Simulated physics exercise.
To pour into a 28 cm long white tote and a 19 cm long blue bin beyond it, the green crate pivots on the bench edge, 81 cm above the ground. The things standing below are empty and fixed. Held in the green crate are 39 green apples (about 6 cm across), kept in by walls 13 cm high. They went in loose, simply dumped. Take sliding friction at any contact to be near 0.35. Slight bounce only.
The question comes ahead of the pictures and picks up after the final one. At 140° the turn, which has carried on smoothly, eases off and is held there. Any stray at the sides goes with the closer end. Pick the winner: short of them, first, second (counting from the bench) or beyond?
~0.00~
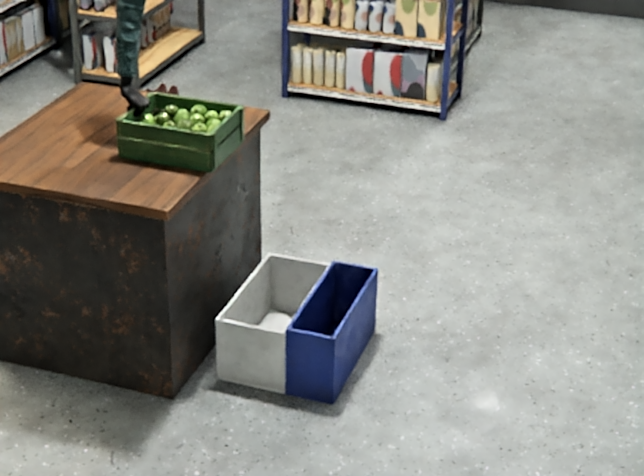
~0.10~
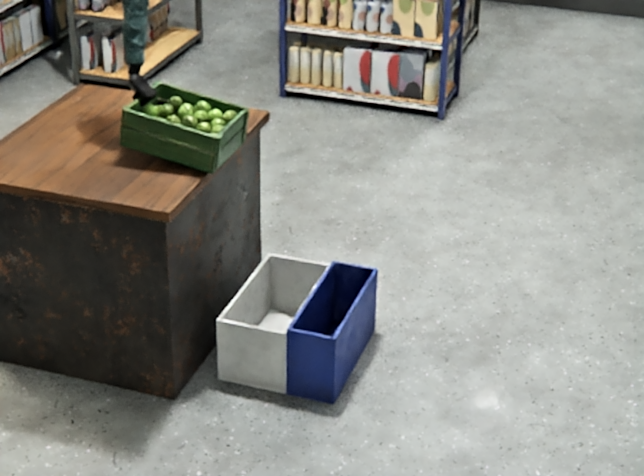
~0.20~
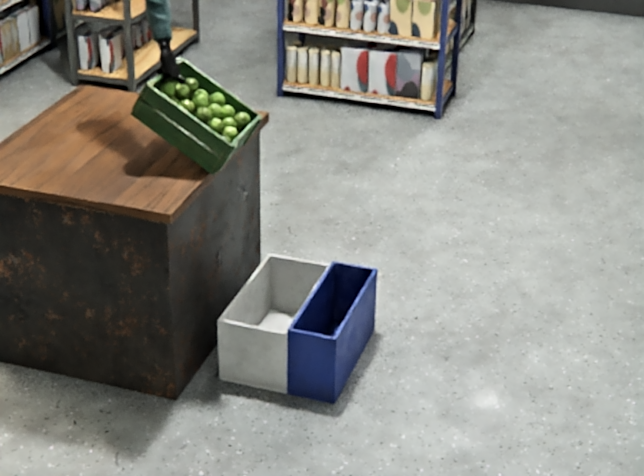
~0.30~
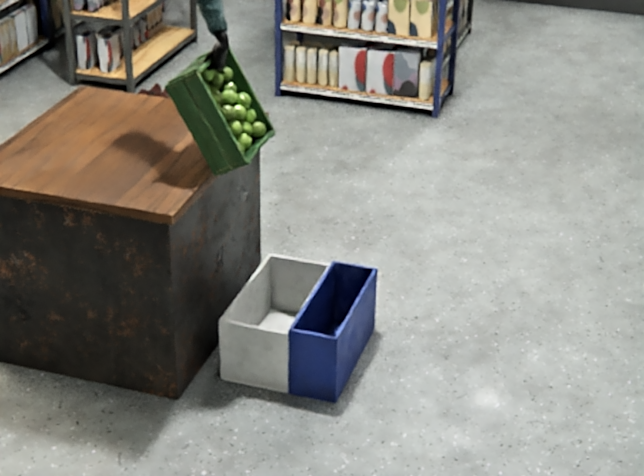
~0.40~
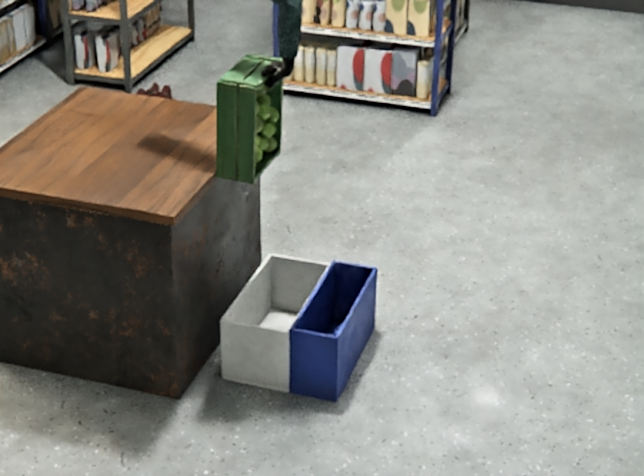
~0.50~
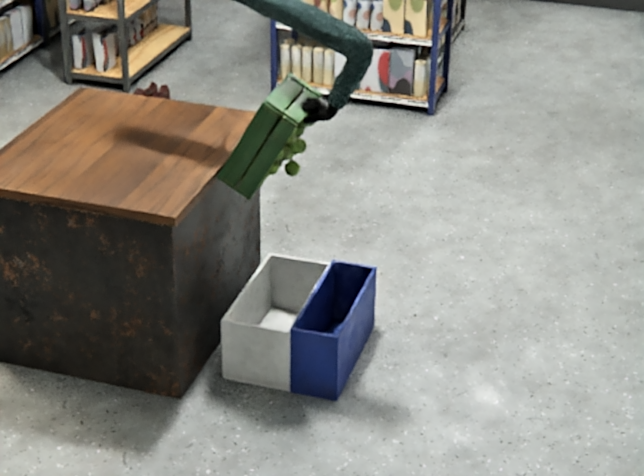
The biggest part goes to the ground past both.
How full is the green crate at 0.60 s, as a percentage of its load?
Still in there: Some 15 per cent.
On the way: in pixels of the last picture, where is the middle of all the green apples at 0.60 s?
Around (311, 187).
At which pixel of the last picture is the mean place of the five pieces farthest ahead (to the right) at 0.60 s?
I'd put them at about (341, 179).
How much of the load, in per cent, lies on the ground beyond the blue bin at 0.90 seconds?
By that time, roughly 25 percent.
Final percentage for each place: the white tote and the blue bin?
Shares, in order: About 25 percent and 30 percent.
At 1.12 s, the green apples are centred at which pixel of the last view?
I'd place it about (343, 353) in the last view.
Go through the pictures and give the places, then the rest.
In the first frame (each is followed by its nearest rim corner in this view), green crate, (208, 134); white tote, (282, 332); 0° from level; none out.
The second frame shows green crate, (215, 136); 9° from level.
The third frame shows green crate, (230, 144); 31° from level.
The fourth frame shows green crate, (246, 160); 60° from level.
The fifth frame shows green crate, (254, 180); 92° from level.
The sixth frame shows green crate, (252, 197); white tote, (287, 332); 119° from level; 3 out, the lowest apple at (292, 168).
After 0.60 s, tilt 137°; 5 still in the green crate and 34 in the air.
After 0.72 s, tilt 140°; 1 in the white tote, 2 in the blue bin and 36 in the air.
After 0.90 s, tilt 140°; 9 in the white tote, 11 in the blue bin, 9 on the ground beyond the blue bin and 10 in the air.
When it is over (at 1.12 s), 10 in the white tote, 11 in the blue bin and 18 on the ground beyond the blue bin.
